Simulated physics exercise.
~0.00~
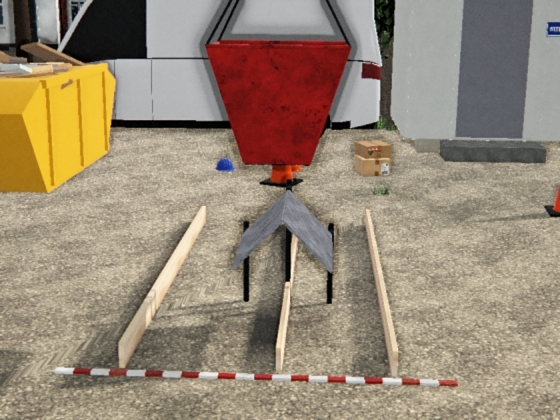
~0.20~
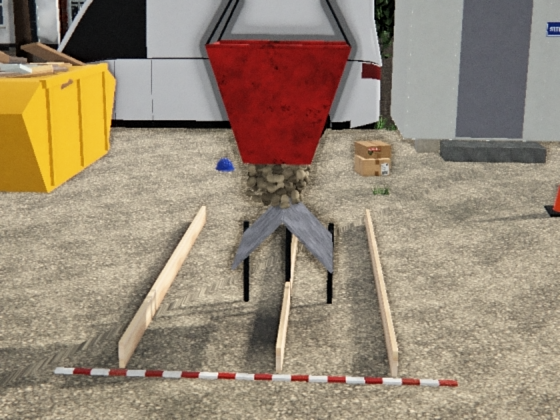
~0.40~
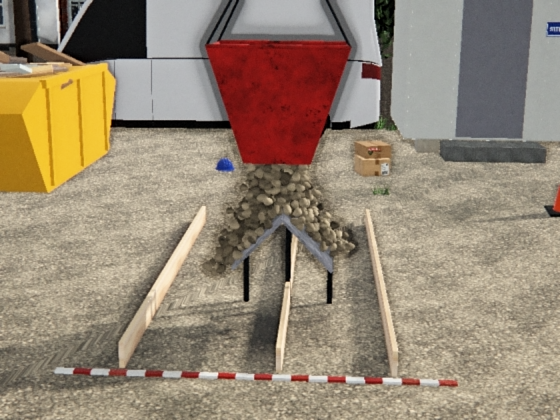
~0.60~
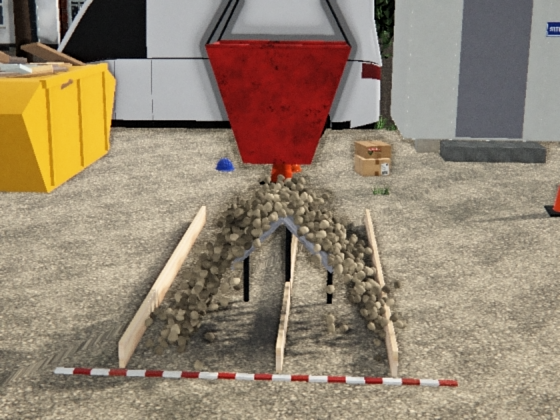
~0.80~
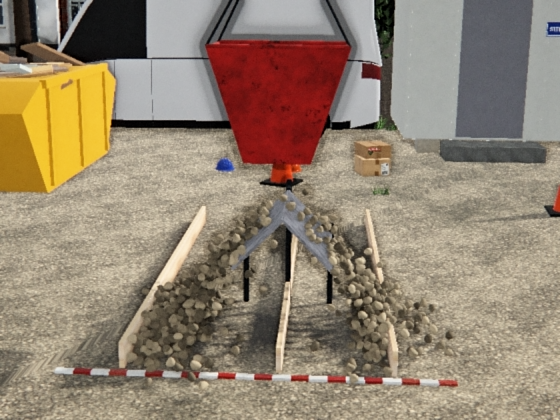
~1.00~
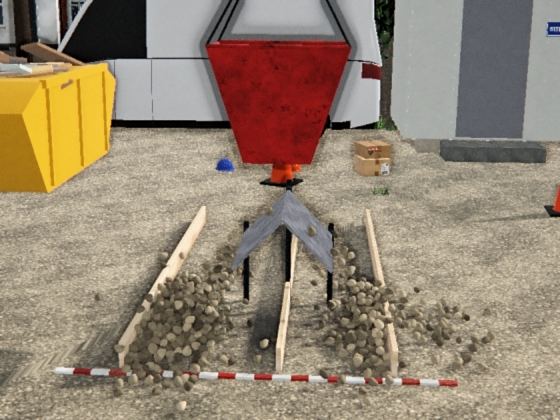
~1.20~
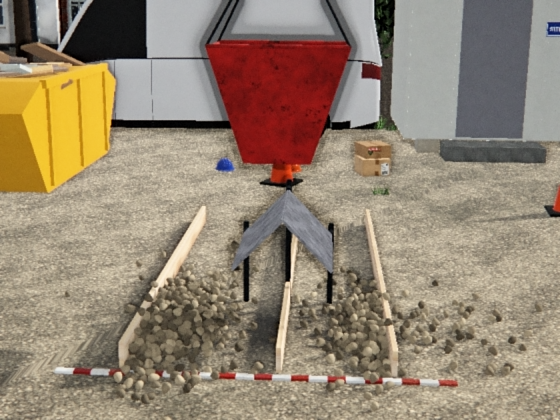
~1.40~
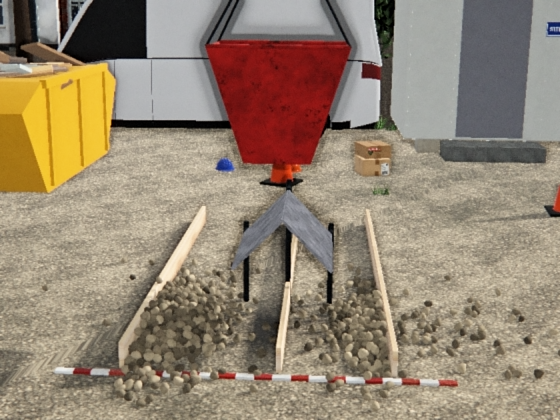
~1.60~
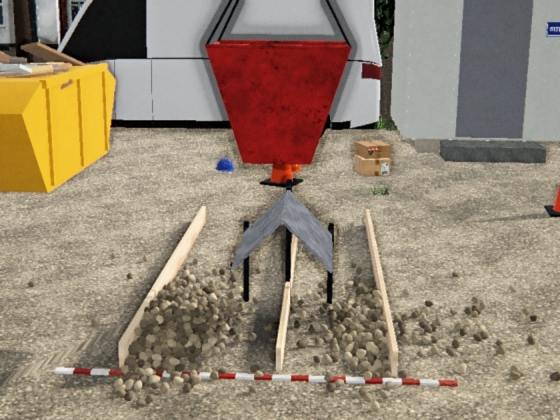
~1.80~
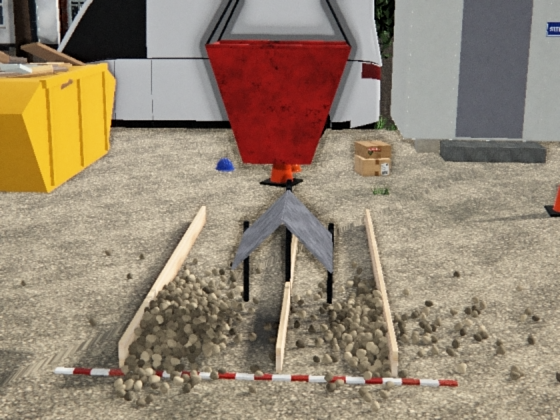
A red skip hanging above a fixed, peaked piece of steel opened underneath and dropped a load of rounded stones, which split and tumbled down both sides. Most settled between the planks on the left, fewer on the right, with some scattered farther right.
